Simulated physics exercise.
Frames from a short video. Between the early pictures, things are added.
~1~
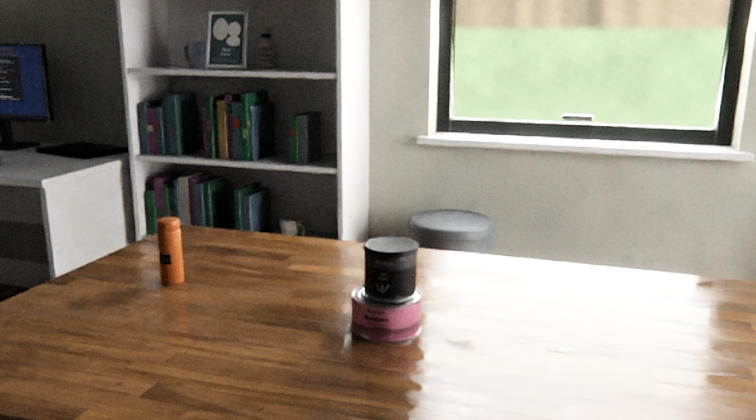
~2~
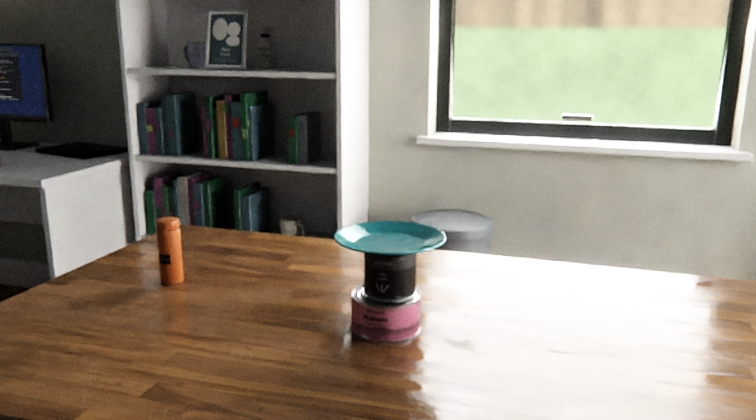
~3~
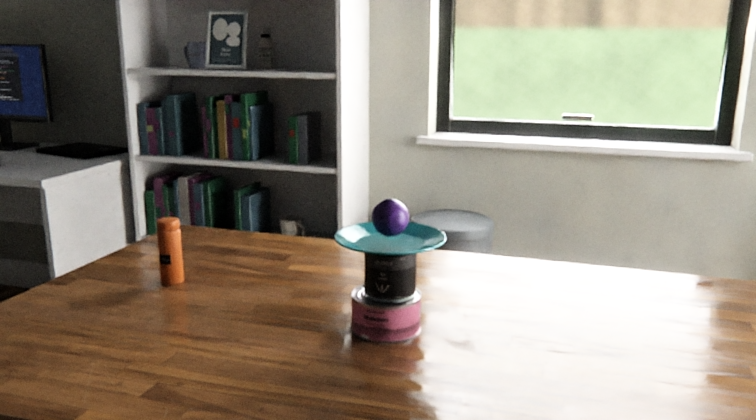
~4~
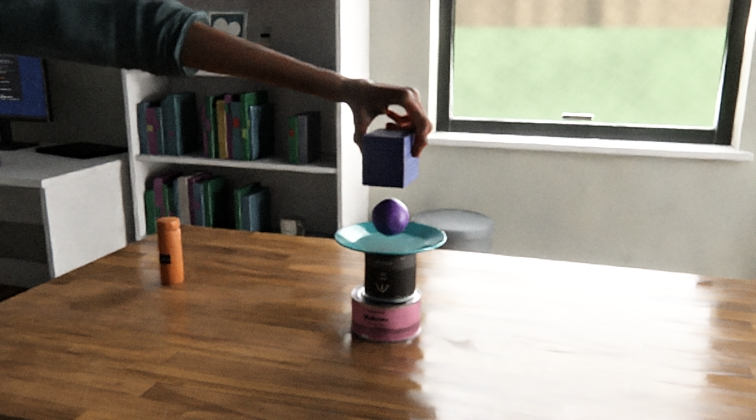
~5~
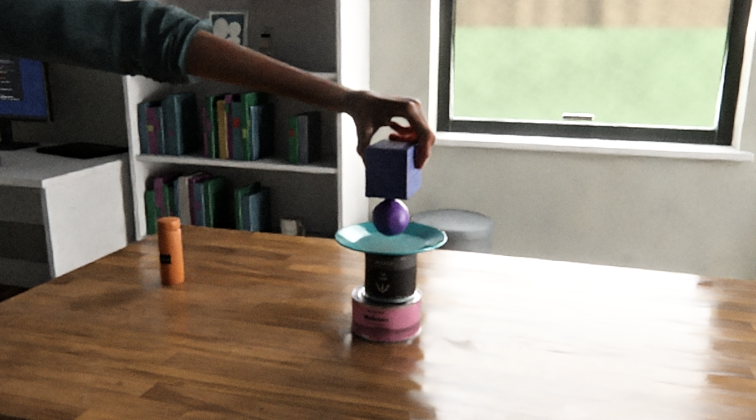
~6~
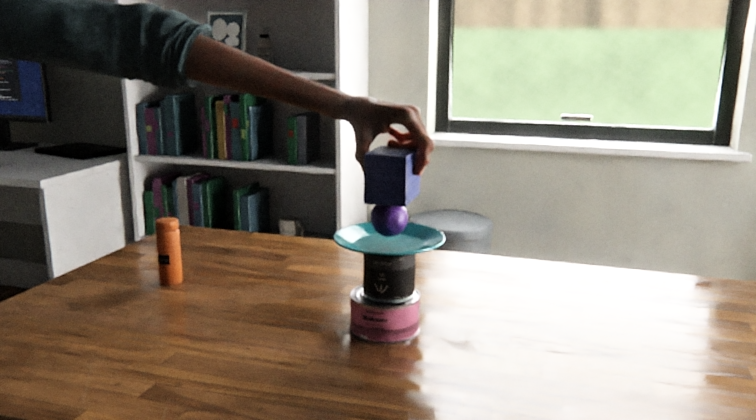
A hand lowers a blue block onto a purple onion sitting on a turquoise plate.
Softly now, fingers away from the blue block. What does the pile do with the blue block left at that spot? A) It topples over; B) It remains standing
The answer is A.
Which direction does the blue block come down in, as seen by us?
Direction of travel: Rightward.
Then, 0.50 s after the last picture, blue block now fallen.
Then, 0.70 s after the last picture, things are still on the move.
At rest, fallen, blue block; the other 5 in place. Seen from the same camera at the end, blue block near (579, 331). The pile loses its balance.
